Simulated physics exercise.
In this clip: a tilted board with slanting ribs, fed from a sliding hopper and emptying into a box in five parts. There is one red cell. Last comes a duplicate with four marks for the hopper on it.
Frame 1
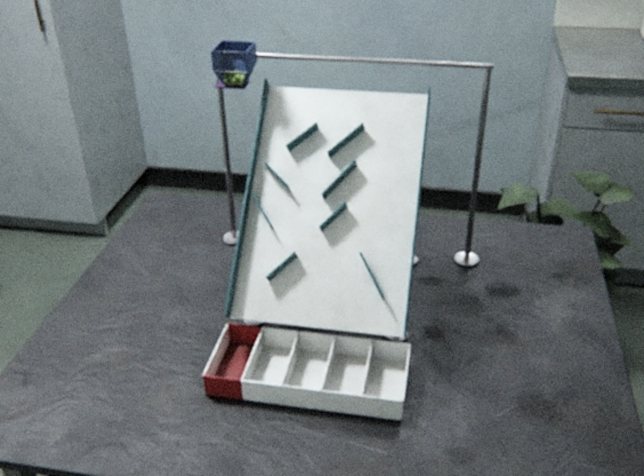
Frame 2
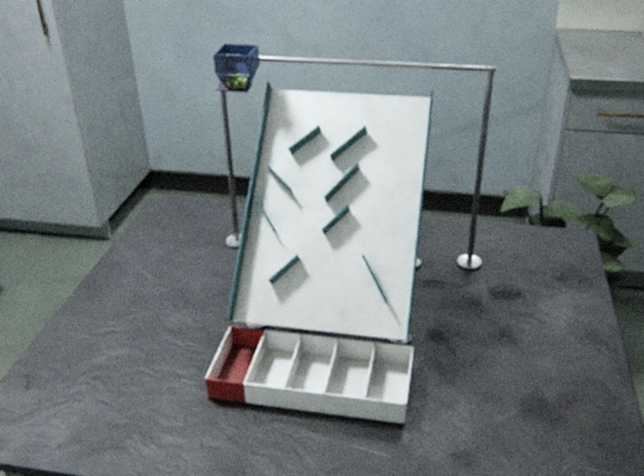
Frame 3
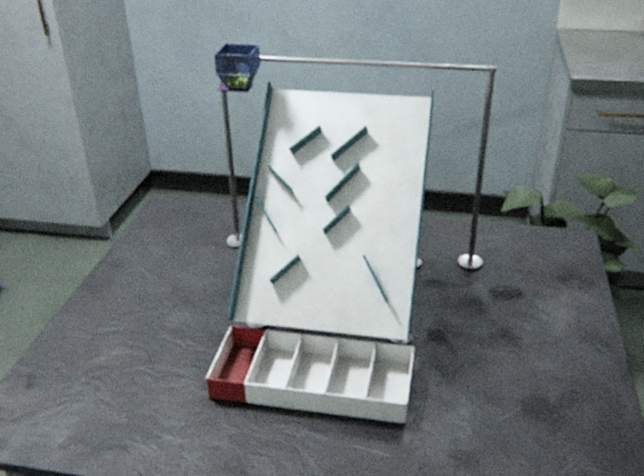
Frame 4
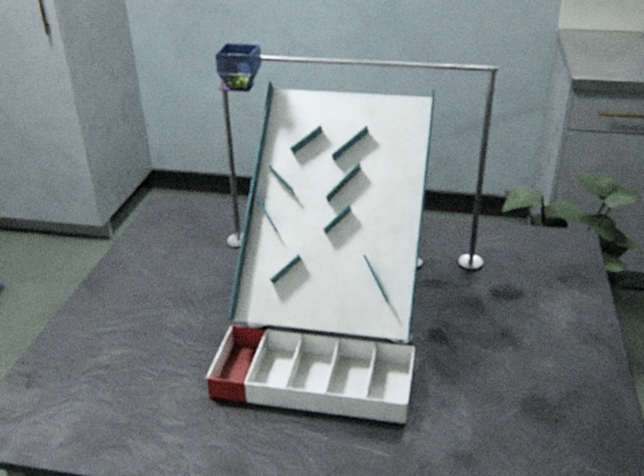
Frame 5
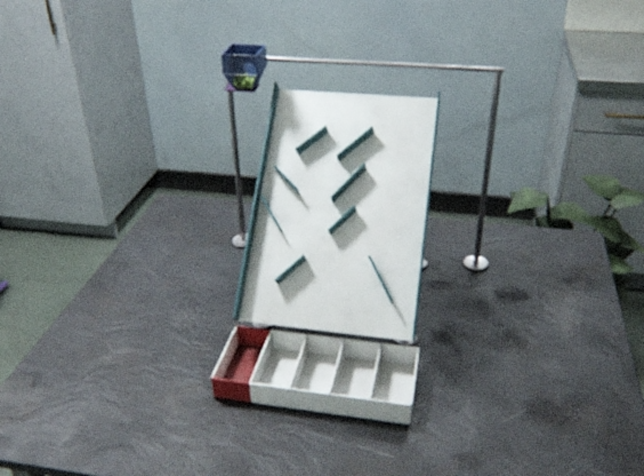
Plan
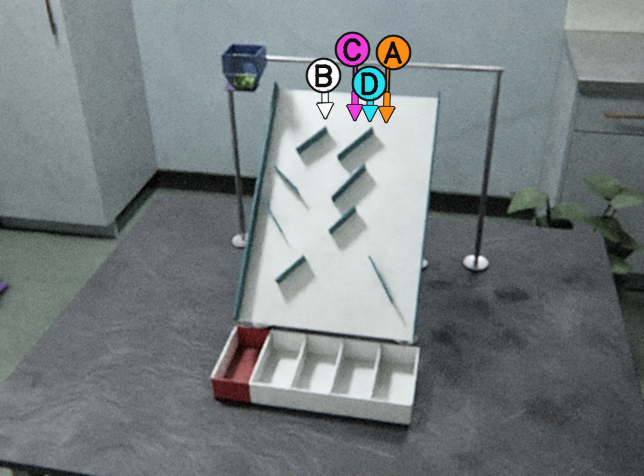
Small blue hopper hanging still on a rail above a tilted white ribbed board and divided box with one red cell.
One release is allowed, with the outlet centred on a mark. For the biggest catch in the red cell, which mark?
Go for C.
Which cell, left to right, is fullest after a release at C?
The first.
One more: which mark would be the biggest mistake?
Mark A.
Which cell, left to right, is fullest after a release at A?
The fifth.
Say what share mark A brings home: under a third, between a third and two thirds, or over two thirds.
It is under a third.
On the marked copy, mark A meets the board at (386, 116); mark B meets the board at (325, 112); mark C meets the board at (354, 114); mark D meets the board at (369, 115).
Choosing A, a small part in the red cell, most in other cells, a stray few outside the box.
Choosing B, about half in the red cell, about half in other cells, a stray few held on the board.
Choosing C, most in the red cell, a small part in other cells.
Choosing D, about two thirds in the red cell, about a third in other cells.
